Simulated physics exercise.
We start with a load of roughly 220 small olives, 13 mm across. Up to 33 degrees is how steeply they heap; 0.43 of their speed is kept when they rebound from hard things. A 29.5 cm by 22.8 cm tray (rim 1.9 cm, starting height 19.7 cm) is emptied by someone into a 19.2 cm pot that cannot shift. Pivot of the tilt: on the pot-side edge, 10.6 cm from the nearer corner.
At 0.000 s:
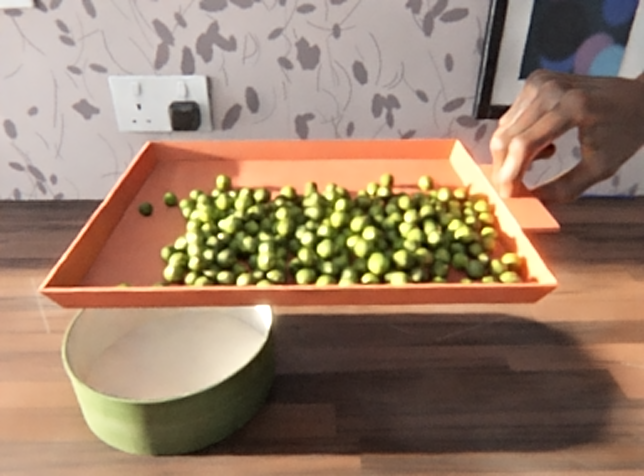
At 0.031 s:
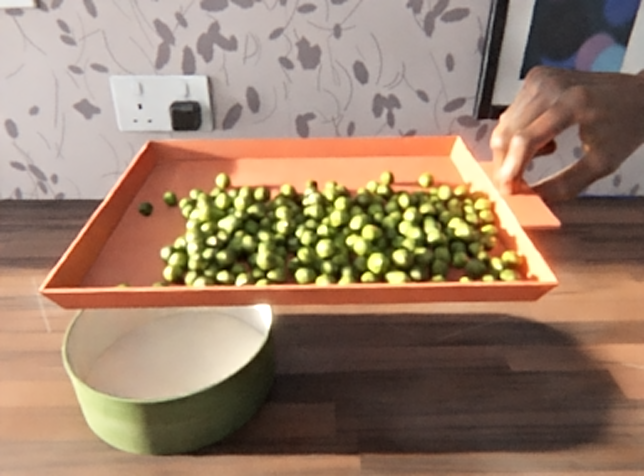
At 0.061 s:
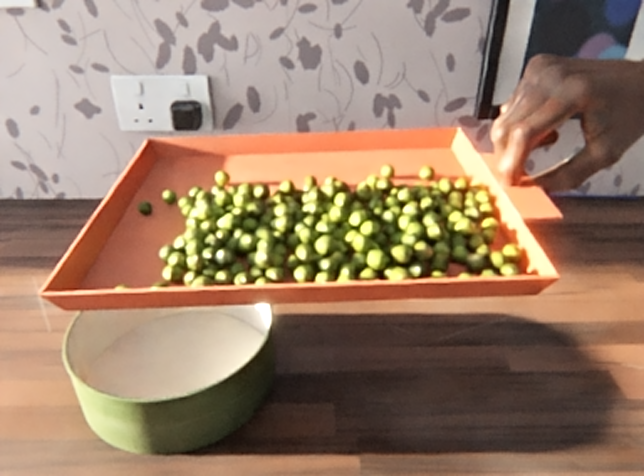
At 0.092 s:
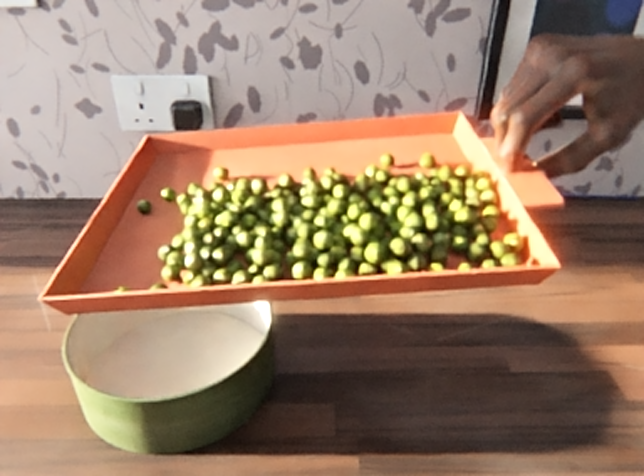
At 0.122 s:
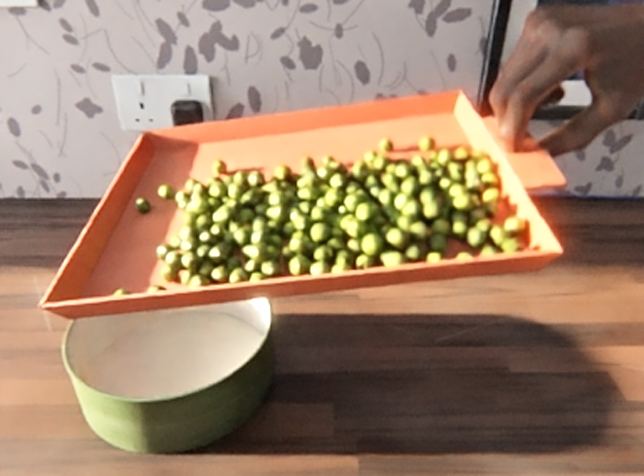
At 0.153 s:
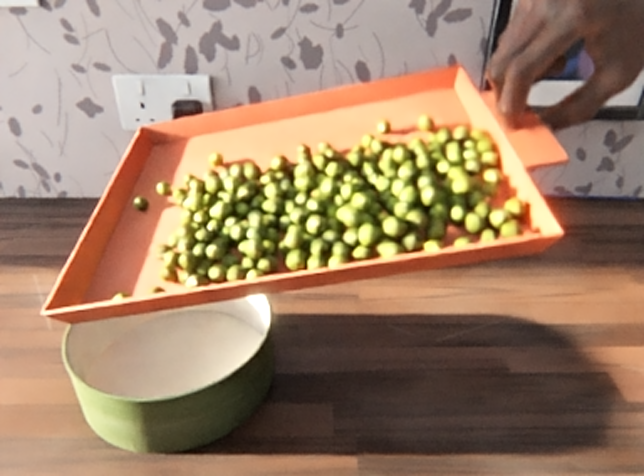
To begin with, an orange tray scattered with small round green pieces sits nearly level above a green pot on a wooden surface, a hand gripping its right side. The hand then raises that side, slowly at first and then faster, slanting the tray down toward the left.
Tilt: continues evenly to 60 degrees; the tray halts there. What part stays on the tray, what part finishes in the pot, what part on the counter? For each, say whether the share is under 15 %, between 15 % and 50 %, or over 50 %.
Outcome: Tray: It's going to get a solid slice of the load; pot: It's going to get a small sliver of the load; counter: It's going to get the main portion of the load.
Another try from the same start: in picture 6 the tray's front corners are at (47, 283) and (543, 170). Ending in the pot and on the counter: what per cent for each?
You'd end with pot at 5 and counter at 65.
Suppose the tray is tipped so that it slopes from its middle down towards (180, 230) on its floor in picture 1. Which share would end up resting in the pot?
5 %.
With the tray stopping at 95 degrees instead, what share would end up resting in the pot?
It would land at about 10 percent.
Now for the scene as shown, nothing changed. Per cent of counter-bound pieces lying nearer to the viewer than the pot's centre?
100 %.
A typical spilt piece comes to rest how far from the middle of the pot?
About 20 cm from the centre.
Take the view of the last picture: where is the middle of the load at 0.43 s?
Roughly (209, 187).
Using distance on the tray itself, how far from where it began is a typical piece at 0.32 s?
By then it sits near 1 cm from where it began.
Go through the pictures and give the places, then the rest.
The first picture shows tray tilt 0 degrees, front corners at (57, 283) and (542, 277); middle of the pieces at (330, 235); pot at (172, 322).
The second picture shows tray tilt 1 degrees, front corners at (57, 283) and (542, 276); middle of the pieces at (330, 234).
The third picture shows tray tilt 2 degrees, front corners at (56, 286) and (543, 270); middle of the pieces at (329, 230).
The fourth picture shows tray tilt 5 degrees, front corners at (56, 291) and (544, 259), lowest corner left front; middle of the pieces at (328, 223).
The fifth picture shows tray tilt 9 degrees, front corners at (56, 297) and (545, 244), lowest corner left front; middle of the pieces at (326, 215).
The sixth picture shows tray tilt 14 degrees, front corners at (57, 303) and (545, 226), lowest corner left front; middle of the pieces at (323, 205); pot at (171, 321). Its pace works out near 150 degrees a second.
After 0.32 s, tilt 39 degrees; the tray holds 100 %, the pot 0 %.
After 0.43 s, tilt 55 degrees; the tray holds 100 %, the pot 0 %.
After 0.67 s, tilt 60 degrees; the tray holds 65 %, the pot 0 %.
At rest (1.6 s), tray 30 %, pot 5 %, counter 65 %.
